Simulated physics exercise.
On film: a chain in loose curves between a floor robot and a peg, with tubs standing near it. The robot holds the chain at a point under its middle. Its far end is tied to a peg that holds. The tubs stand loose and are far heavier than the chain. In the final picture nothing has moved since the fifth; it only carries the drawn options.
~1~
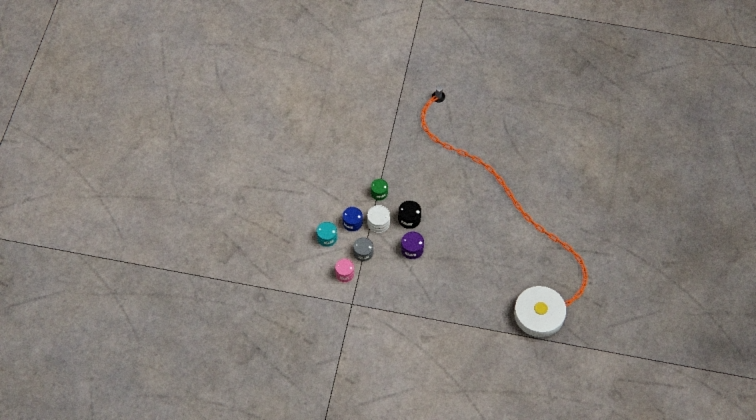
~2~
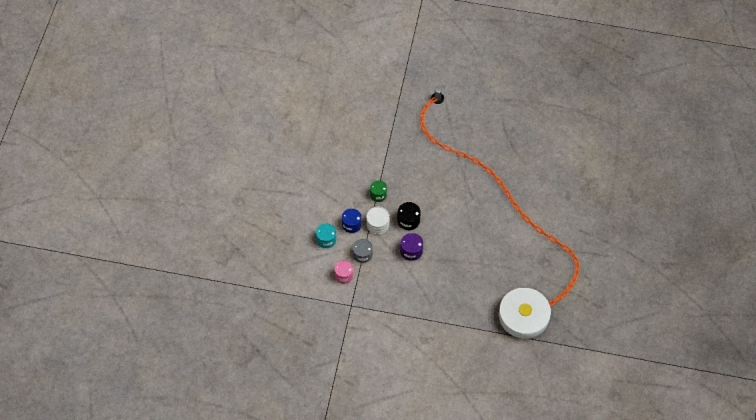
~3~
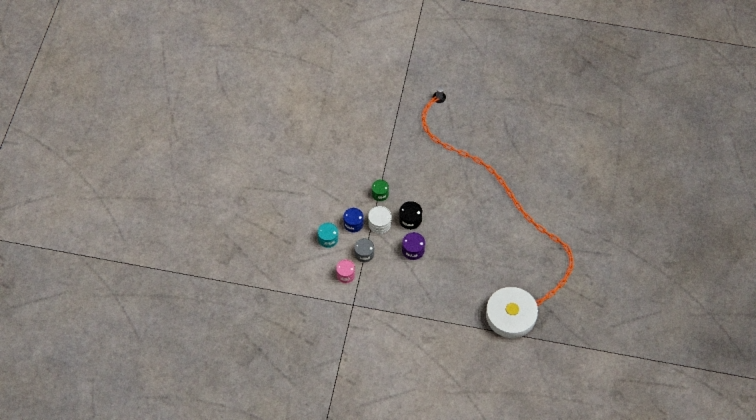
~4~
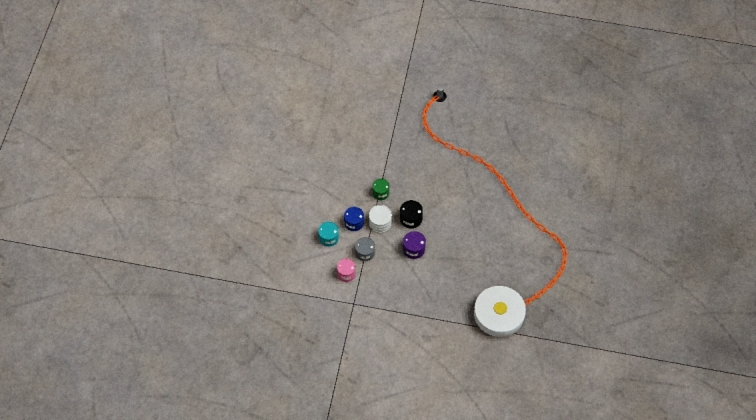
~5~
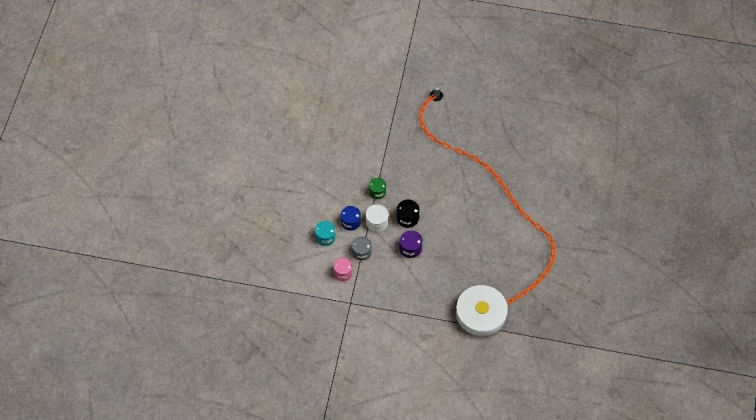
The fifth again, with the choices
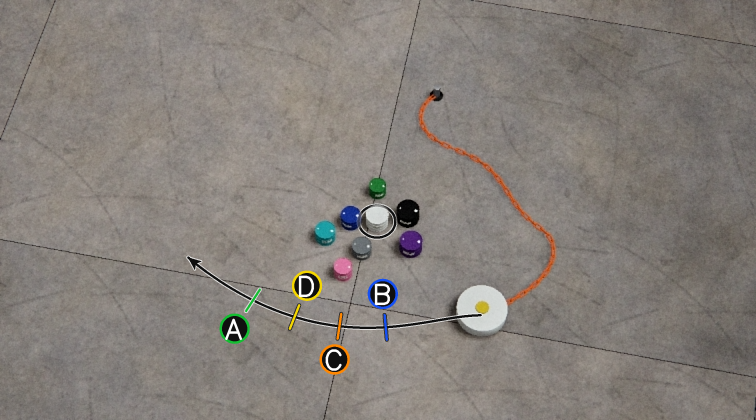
The video shows a round white floor robot with a yellow centre sliding slowly left across grey tiles, drawing along one end of a loosely curved orange chain fixed to a dark peg, while the small coloured tubs nearby stay still.
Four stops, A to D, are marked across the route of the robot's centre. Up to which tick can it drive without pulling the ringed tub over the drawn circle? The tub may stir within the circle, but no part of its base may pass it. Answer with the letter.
Stop at A.
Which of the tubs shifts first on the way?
Purple.
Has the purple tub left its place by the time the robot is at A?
By then, yes.
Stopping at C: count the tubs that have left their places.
The count is none.
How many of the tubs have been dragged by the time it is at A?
One.
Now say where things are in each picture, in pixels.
In the first frame, turquoise tub (327, 234); grey tub (363, 249); white tub (379, 219).
In the second frame, robot (525, 314); pink tub (344, 272).
In the third frame, robot (512, 313); black tub (411, 215).
In the fourth frame, robot (500, 312); peg (440, 92).
In the fifth frame, robot (482, 311); turquoise tub (325, 234); grey tub (362, 249); white tub (377, 218).
On the marked copy, A at (253, 300); B at (386, 327); C at (340, 326); D at (295, 317); the ring at (377, 221); the route from (481, 315) via (323, 324) to (188, 257).
With A. Early on, robot (401, 322); white tub (377, 218).
Further on, robot (319, 319); white tub (377, 218).
At the end, robot (252, 296); white tub (377, 218); purple tub (400, 238); the white tub is still in its ring.
As for the rest, B is safe but short; C is safe but short; D is safe but short.
